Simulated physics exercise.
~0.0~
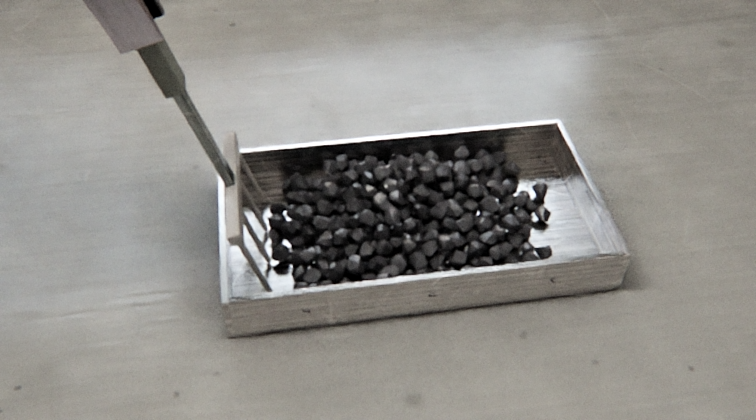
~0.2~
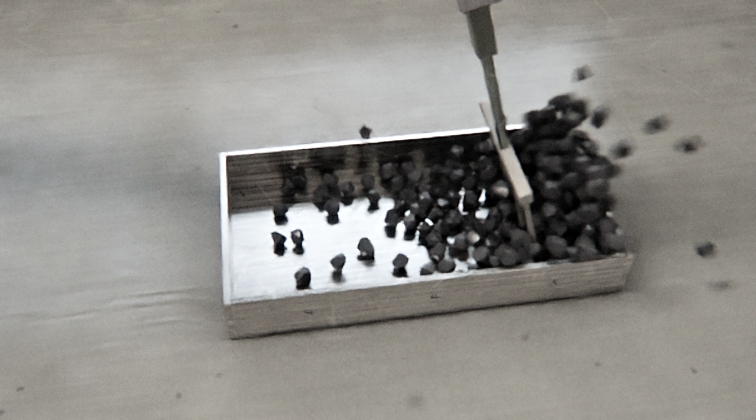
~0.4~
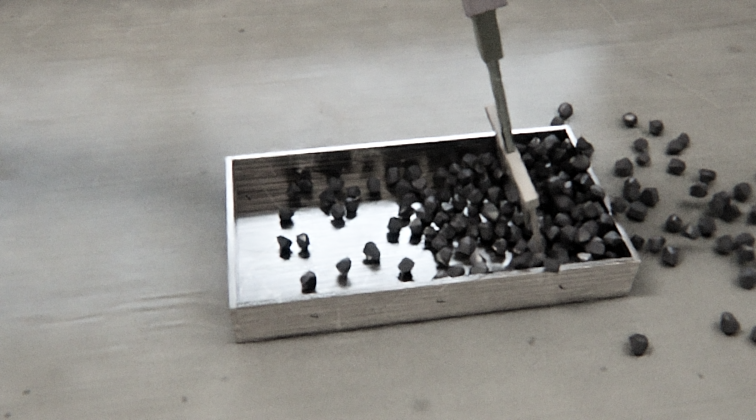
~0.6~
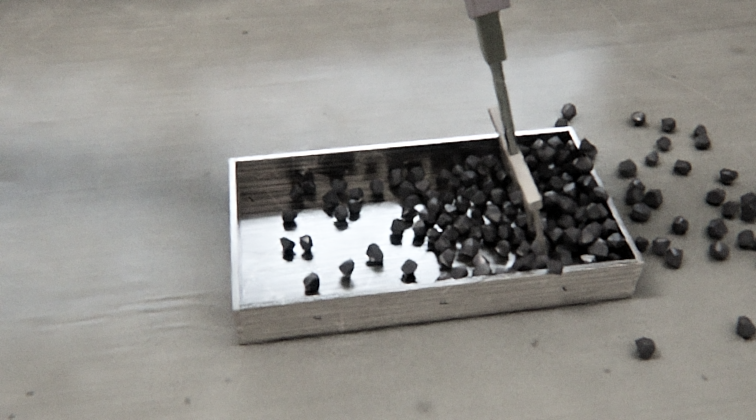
Dark pebbles spilling over the right end of a shallow metal trough as a robot's comb sweeps rightward, then stops among them.
